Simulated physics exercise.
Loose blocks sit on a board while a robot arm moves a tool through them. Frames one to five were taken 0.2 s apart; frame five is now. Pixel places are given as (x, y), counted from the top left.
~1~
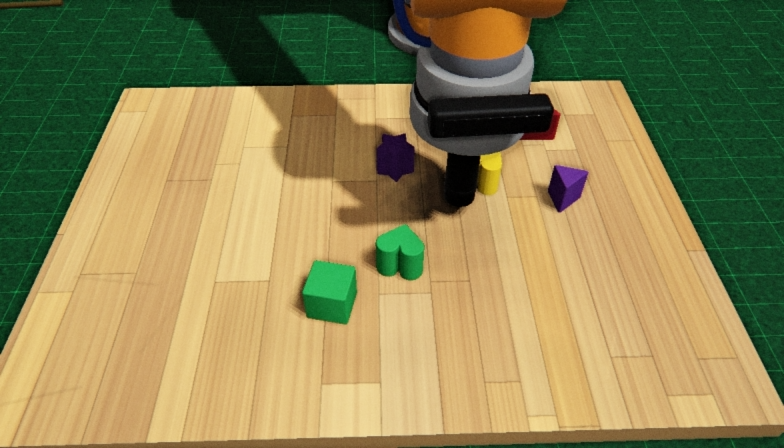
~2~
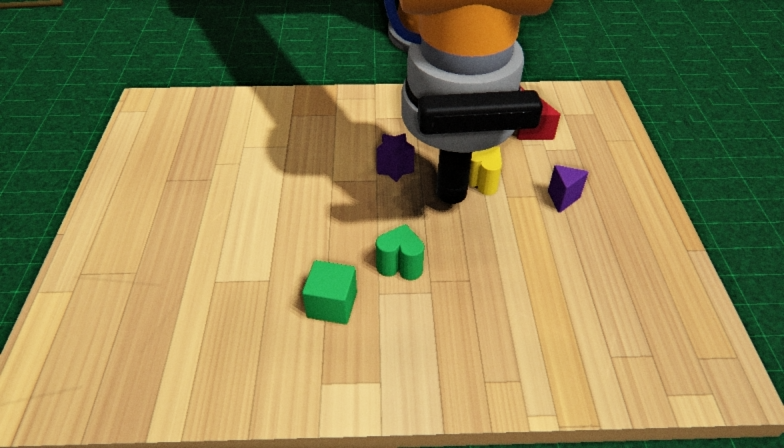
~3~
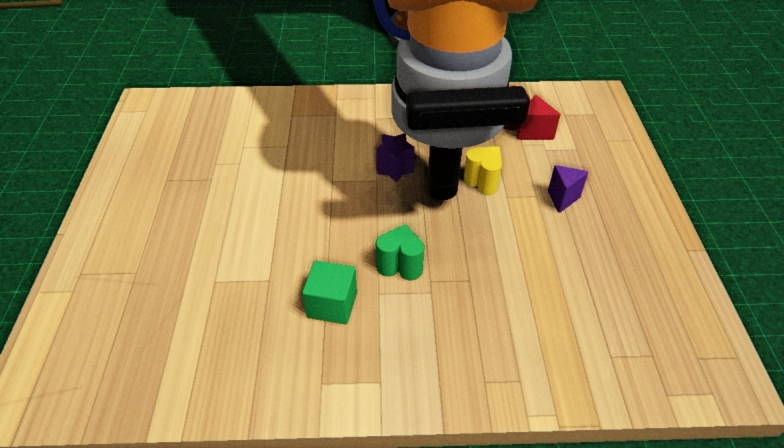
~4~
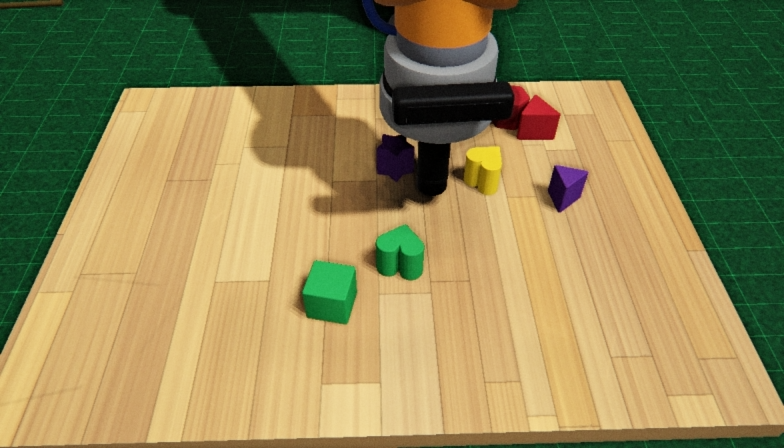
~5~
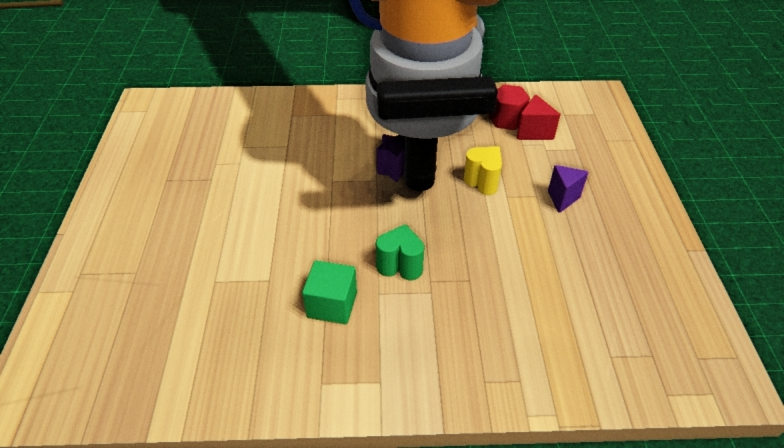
On a wooden board, a robot arm moves its black tool left past several still blocks.
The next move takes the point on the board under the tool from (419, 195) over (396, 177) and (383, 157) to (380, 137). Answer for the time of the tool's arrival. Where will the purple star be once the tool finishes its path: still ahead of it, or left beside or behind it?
My guess is it keeps its place ahead of the tool.
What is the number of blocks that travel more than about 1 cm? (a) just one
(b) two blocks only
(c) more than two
That would be a.
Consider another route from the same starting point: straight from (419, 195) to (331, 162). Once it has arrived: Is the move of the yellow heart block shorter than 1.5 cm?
That would be a yes.
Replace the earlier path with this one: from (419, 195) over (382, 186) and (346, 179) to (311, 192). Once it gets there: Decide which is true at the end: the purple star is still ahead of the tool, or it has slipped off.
My prediction: No longer in front.
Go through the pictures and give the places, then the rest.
The first picture shows tip of the tool at (459, 197), middles of tops, purple star at (395, 143), yellow heart block at (487, 156).
The second picture shows tool at (451, 194), nothing pushed.
The third picture shows tool at (442, 191), nothing pushed.
The fourth picture shows tool at (432, 187), nothing pushed.
The fifth picture shows tool at (420, 182), purple star at (395, 143), yellow heart block at (487, 156).
What follows on the original path. One third of the way, tool at (396, 164); purple star at (386, 135), turned 20° clockwise.
Two thirds of the way, tool at (383, 144); purple star at (373, 116), turned 15° clockwise.
At the end, tool at (380, 124); purple star at (368, 97); yellow heart block unmoved.
